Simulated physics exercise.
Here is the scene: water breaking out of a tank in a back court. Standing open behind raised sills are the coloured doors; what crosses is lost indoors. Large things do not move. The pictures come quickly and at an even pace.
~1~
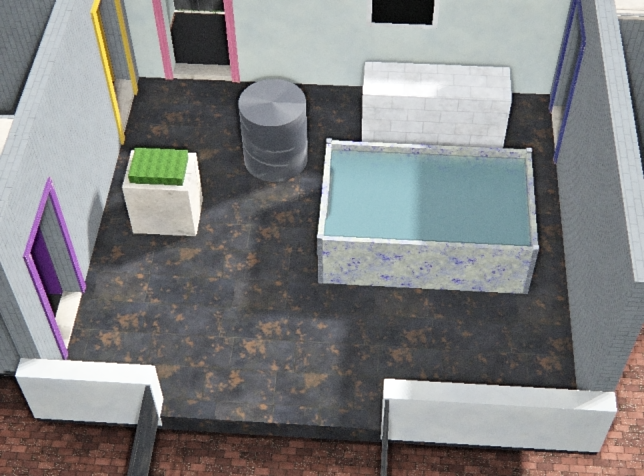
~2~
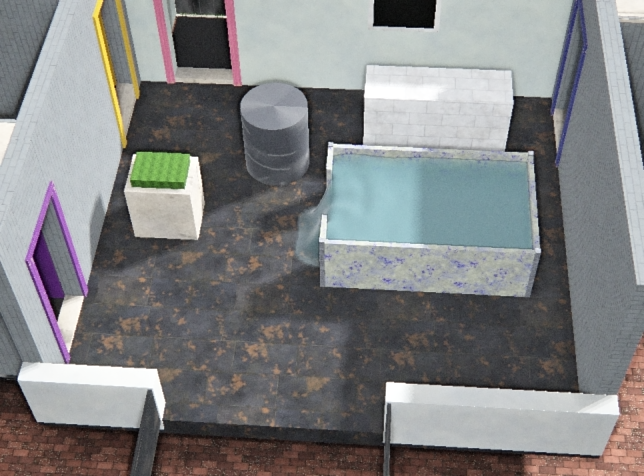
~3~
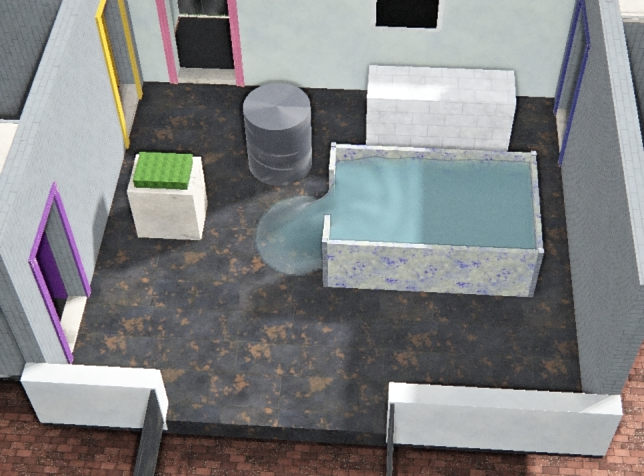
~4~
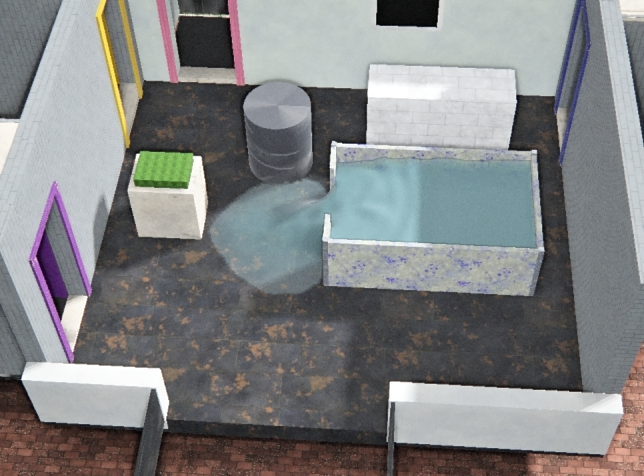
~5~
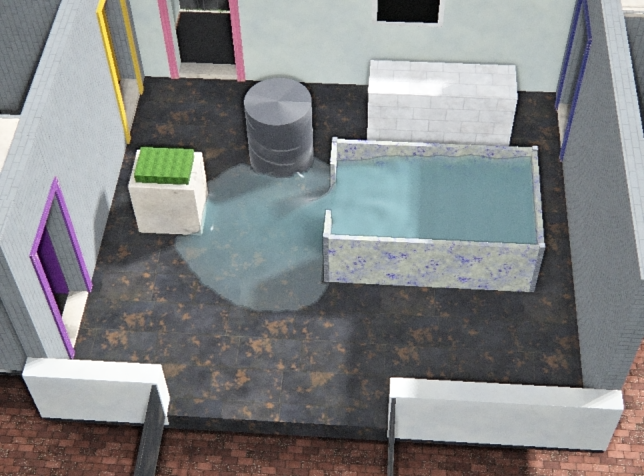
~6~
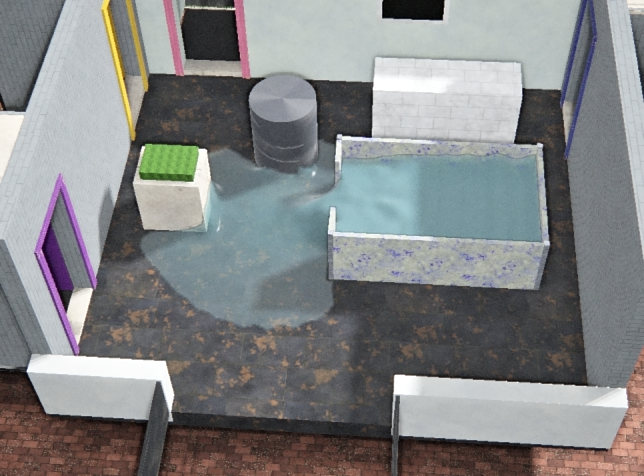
To begin with, a speckled open tank of water stands whole and still in a walled court with coloured doors. Water then breaks out of its left side and pours onto the dark floor, spreading left in a widening pool past the grey drum and around the pale block topped with green.
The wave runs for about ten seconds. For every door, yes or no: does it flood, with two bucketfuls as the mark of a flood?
Yellow door: No, purple door: Yes, pink door: Yes, blue door: No.
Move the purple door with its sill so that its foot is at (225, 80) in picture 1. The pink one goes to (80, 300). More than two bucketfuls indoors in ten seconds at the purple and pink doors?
Put simply, the purple door tops the mark and the pink door tops the mark.
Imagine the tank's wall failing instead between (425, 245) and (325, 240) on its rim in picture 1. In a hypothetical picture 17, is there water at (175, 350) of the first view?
Verdict: Covered.
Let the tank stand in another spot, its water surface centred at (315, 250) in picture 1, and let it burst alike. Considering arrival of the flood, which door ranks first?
The purple-painted one.
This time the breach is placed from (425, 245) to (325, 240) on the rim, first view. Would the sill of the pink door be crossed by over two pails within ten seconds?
Pink door: Falls short.
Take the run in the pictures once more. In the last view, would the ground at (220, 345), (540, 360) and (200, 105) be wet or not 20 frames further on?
First swamped, then spared, then swamped.
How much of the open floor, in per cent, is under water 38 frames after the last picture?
I reckon 90 per cent or so.
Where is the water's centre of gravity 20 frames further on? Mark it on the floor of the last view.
I'd say near (315, 222).
A moment on, water covers 35 % of the floor; the yellow door wet at the sill, nothing in, the purple door under two buckets in, the pink door not reached, the blue door not reached.
Next, water covers 40 % of the floor; the yellow door wet at the sill, nothing in, the purple door far over two buckets in, the pink door wet at the sill, nothing in, the blue door not reached.
Then, water covers 55 % of the floor; the yellow door wet at the sill, nothing in, the purple door far over two buckets in, the pink door over two buckets in, the blue door not reached.
Later, water covers 90 % of the floor; the yellow door wet at the sill, nothing in, the purple door far over two buckets in, the pink door far over two buckets in, the blue door wet at the sill, nothing in.
In the end, water covers 100 % of the floor; the yellow door wet at the sill, nothing in, the purple door far over two buckets in, the pink door far over two buckets in, the blue door wet at the sill, nothing in.
